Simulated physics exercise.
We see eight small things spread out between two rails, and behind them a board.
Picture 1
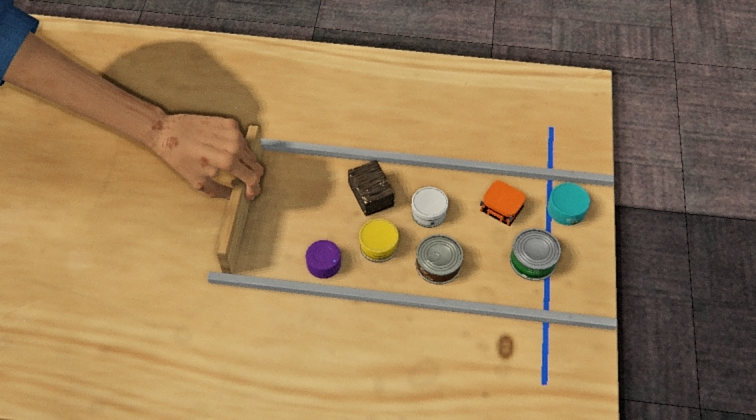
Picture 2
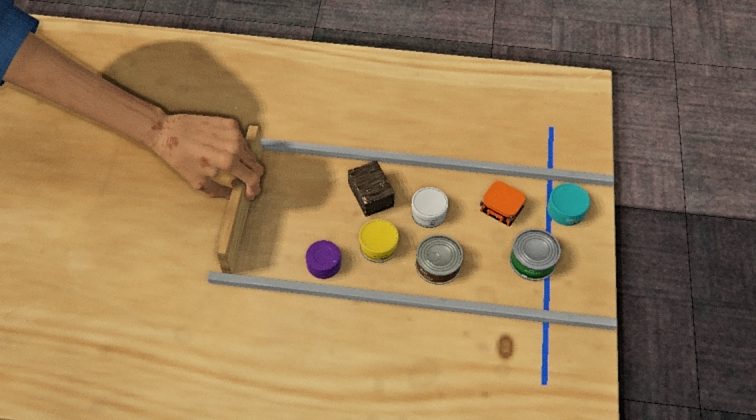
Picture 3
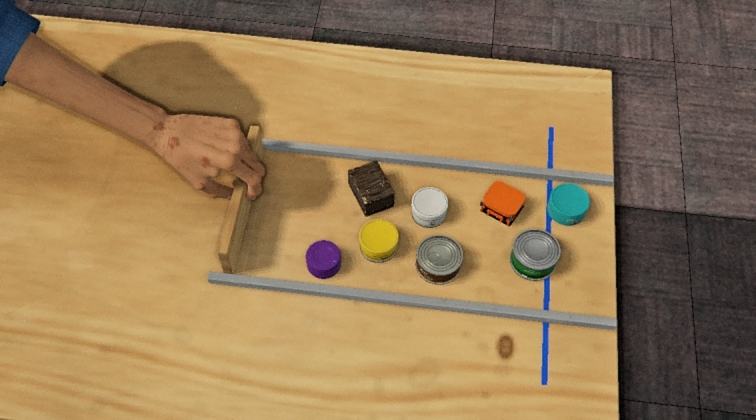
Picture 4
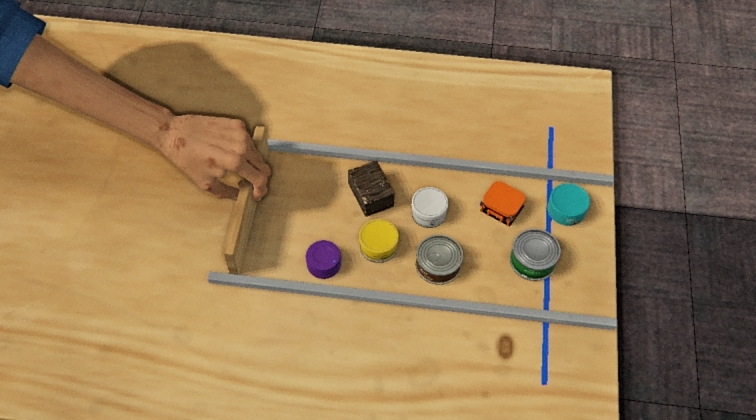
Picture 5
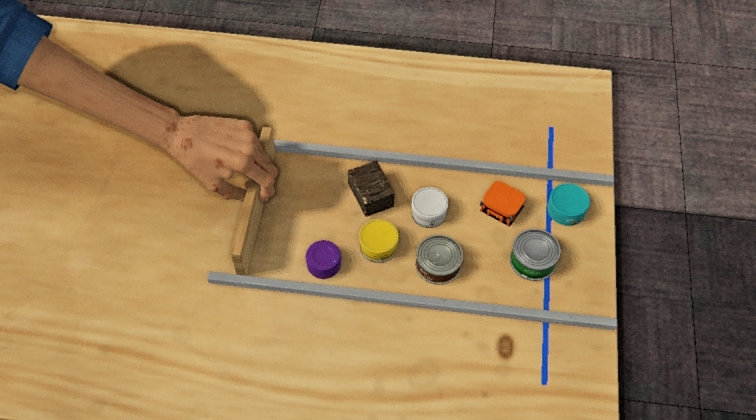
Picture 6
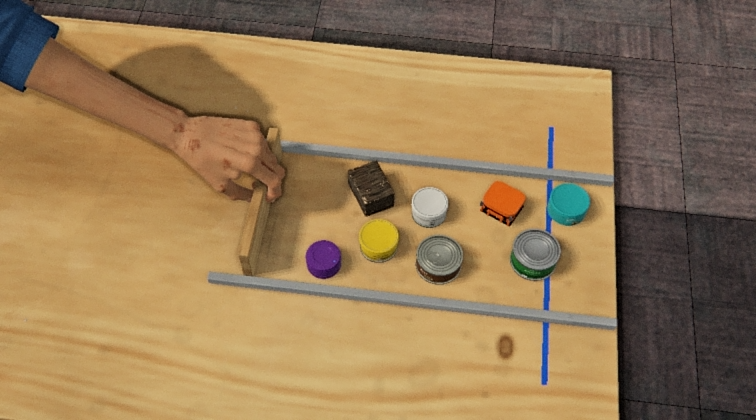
In the video, a hand holds a wooden board upright behind eight small tubs, tins and boxes spread between two rails on a wooden surface, then slides it slightly to the right while the objects stay still.
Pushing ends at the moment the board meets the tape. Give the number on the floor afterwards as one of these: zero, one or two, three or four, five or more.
I expect the edge to claim a single one or a pair.
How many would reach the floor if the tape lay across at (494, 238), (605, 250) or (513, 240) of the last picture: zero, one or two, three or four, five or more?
Tape by tape, the falls would be: None, then 5 or more, then zero.
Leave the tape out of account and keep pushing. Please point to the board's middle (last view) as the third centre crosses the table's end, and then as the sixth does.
First: Around (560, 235). Next: Around (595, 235).
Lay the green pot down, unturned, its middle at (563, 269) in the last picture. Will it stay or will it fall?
That one drops down.
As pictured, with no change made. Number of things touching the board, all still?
It's 3.
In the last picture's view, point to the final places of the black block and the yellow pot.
The black block settles near (566, 216); as for the yellow pot, near (568, 260).
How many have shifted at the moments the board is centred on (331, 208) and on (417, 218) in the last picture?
Counts: 1 / 6.
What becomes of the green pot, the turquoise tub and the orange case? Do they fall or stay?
Each one: The green pot ends up down, the turquoise tub ends up down, the orange case is not lost.
Early on, none off yet; turquoise tub at rest near (568, 205); green pot at rest near (535, 255); orange case at rest near (503, 203).
Finally, the number that fall off is one or two; lost, green pot and turquoise tub.
